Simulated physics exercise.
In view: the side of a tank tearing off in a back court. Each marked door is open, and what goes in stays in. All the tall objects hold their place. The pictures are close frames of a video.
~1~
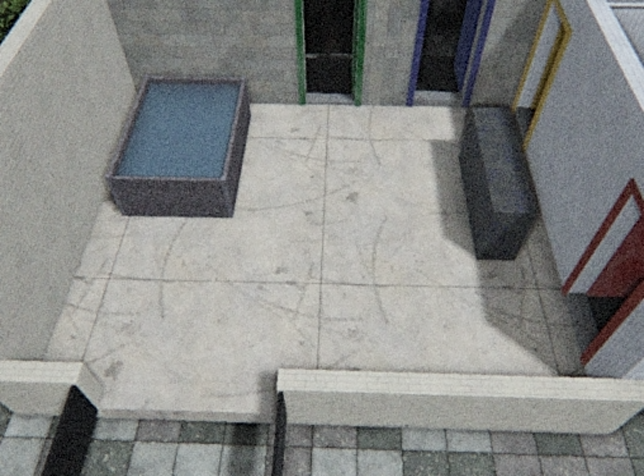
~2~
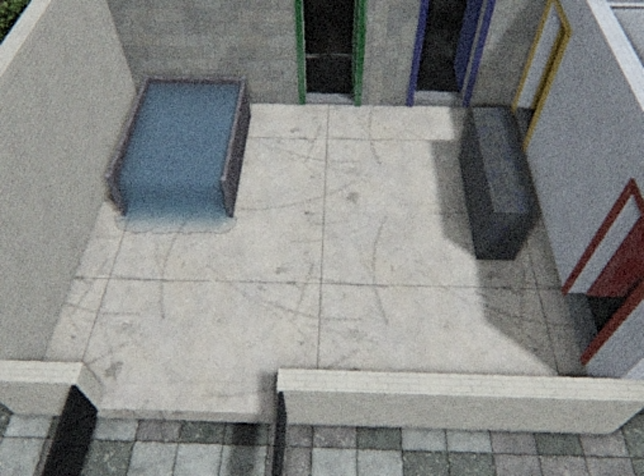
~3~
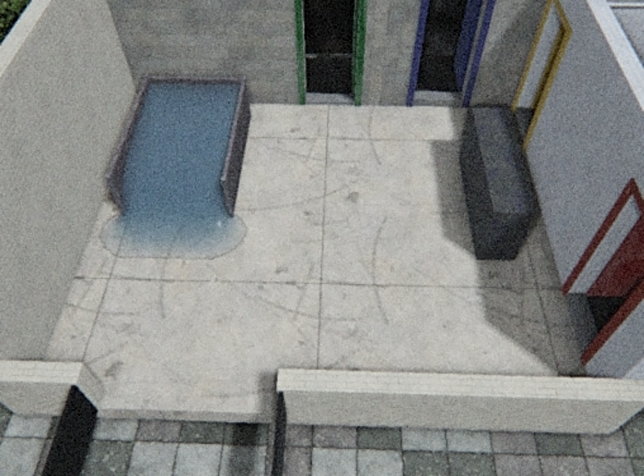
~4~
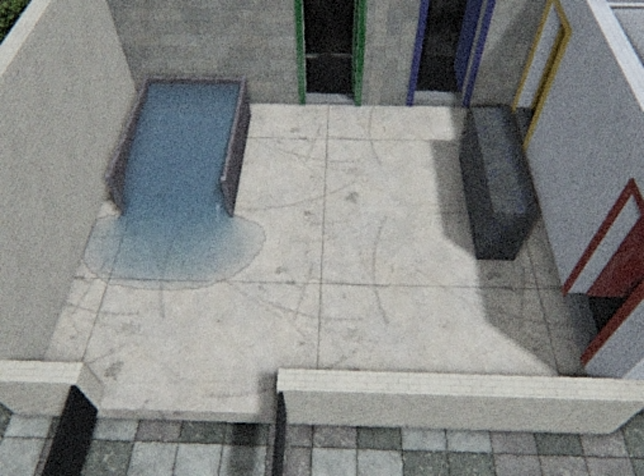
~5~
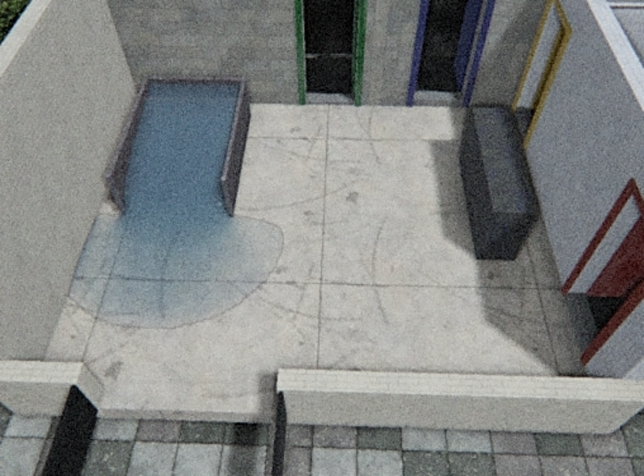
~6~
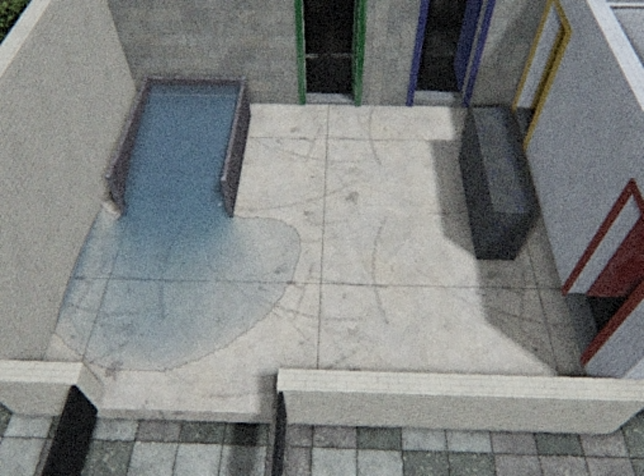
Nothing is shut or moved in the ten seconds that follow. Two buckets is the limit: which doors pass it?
In the end: The yellow door admits no more than that; the green door admits no more than that; the red door admits no more than that; the blue door admits no more than that.
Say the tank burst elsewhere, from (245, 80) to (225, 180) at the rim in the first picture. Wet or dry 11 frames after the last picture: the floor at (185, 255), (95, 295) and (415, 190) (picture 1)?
In that order: No water, clear, under water.
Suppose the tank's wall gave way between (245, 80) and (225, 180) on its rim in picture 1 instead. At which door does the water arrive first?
First comes the green-painted one.
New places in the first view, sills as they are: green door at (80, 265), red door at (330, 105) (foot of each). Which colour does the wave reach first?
That is the green door.
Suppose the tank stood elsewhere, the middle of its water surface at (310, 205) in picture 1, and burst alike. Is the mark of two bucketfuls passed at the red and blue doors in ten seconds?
Then: The red one is over; the blue one lets less in.
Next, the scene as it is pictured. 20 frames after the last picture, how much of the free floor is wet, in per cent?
Near 40 in a hundred.
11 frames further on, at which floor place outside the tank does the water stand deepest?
Near (34, 386).
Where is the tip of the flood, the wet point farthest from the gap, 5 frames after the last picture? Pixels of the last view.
At about (311, 395).
A moment on, water covers 30 % of the floor; the yellow door not reached, the green door not reached, the red door not reached, the blue door not reached.
Next, water covers 35 % of the floor; the yellow door not reached, the green door not reached, the red door not reached, the blue door not reached.
Then, water covers 40 % of the floor; the yellow door not reached, the green door not reached, the red door not reached, the blue door not reached.
Later, water covers 60 % of the floor; the yellow door not reached, the green door not reached, the red door wet at the sill, nothing in, the blue door not reached.
In the end, water covers 80 % of the floor; the yellow door wet at the sill, nothing in, the green door wet at the sill, nothing in, the red door under two buckets in, the blue door wet at the sill, nothing in.
